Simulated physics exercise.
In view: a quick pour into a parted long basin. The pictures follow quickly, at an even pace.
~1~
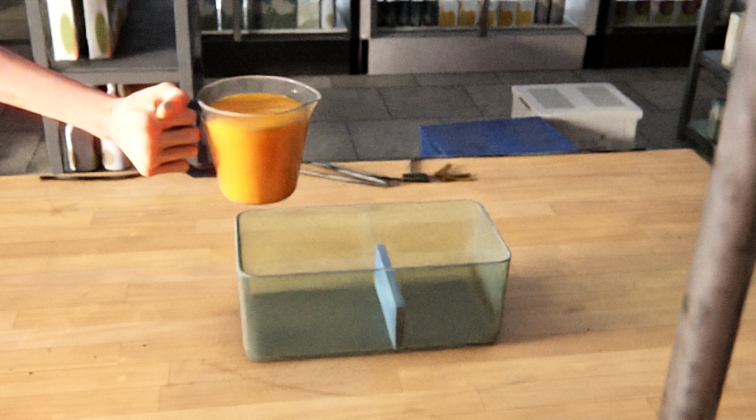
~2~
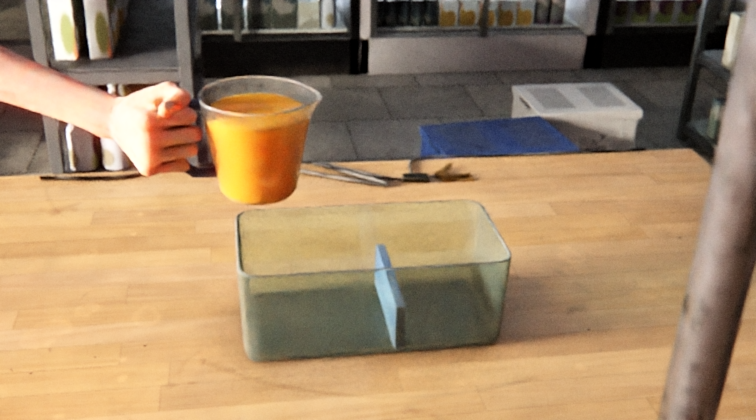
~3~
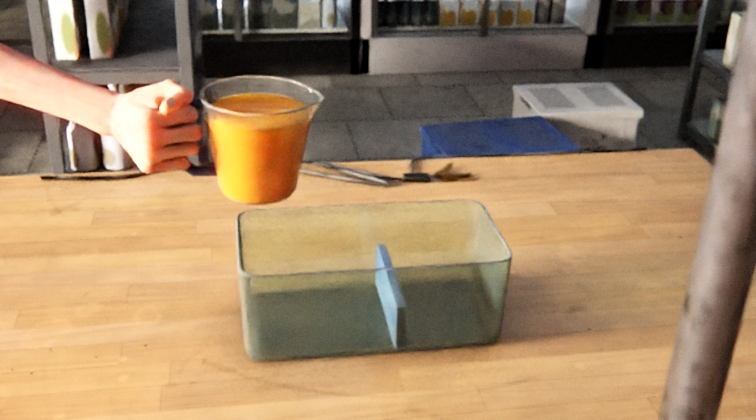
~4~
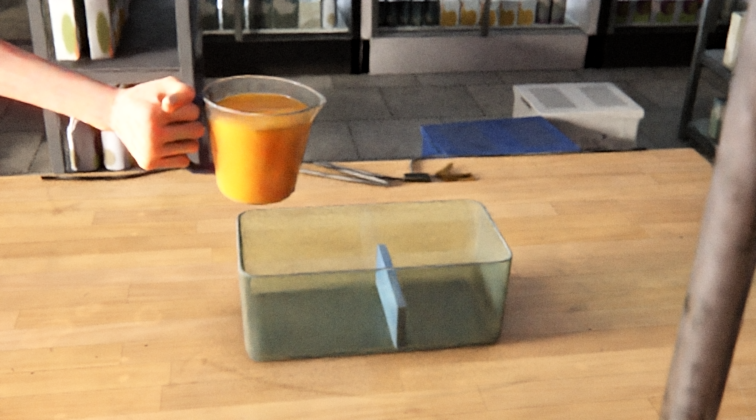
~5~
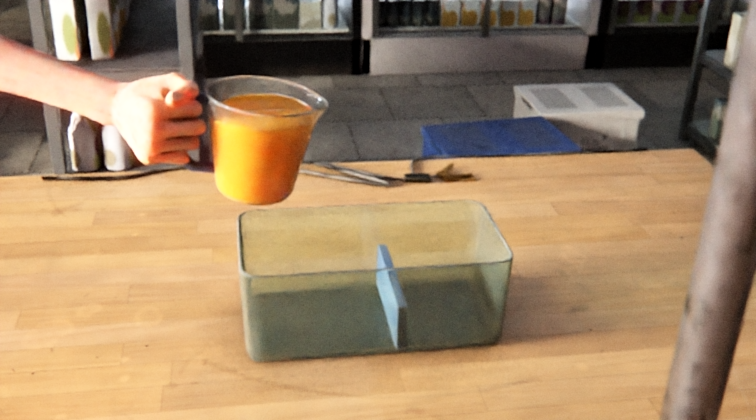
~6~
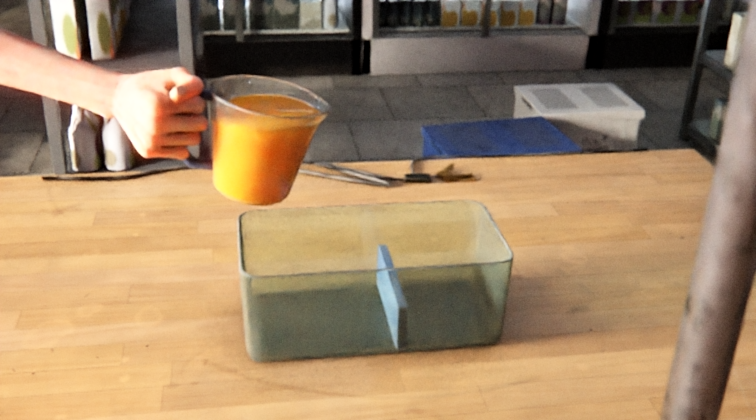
A hand at the left grips a clear jug of orange liquid above a pale wooden counter, seen from slightly above in a shop-like room with shelves behind. Below it sits a long, greenish see-through basin with a blue divider, with utensils and blue and white boxes beyond and a blurred pole at right. The hand holds the jug nearly still, then tilts it slightly rightward, while the camera stays steady.
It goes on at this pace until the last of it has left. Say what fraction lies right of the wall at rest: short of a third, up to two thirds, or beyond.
In the end less than a third is right of the wall.
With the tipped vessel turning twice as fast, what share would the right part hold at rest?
Near 10 %.
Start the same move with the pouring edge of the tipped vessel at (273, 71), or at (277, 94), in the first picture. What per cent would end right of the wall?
Near 0 % and 5 %.
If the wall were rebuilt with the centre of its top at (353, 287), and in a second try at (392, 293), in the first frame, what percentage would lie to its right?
In turn 80 and 30 in a hundred.
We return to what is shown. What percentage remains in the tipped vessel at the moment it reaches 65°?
Near 70 %.
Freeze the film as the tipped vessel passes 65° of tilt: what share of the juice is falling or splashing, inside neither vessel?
About 20 per cent.
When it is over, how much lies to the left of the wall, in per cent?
Close to 75 per cent.
A moment on, the tilt is 65° and 70 per cent is still to pour, 6 is left of the wall and 4 right of it.
Next, the tilt is 101° and 13 per cent is still to pour, 55 is left of the wall and 21 right of it.
Then the tilt is 109° and 0 per cent is still to pour, 77 is left of the wall and 22 right of it.
Later the tilt is 109° and 0 per cent is still to pour, 77 is left of the wall and 22 right of it.
In the end 77 per cent lies left of the wall, 22 right of it and 1 outside.
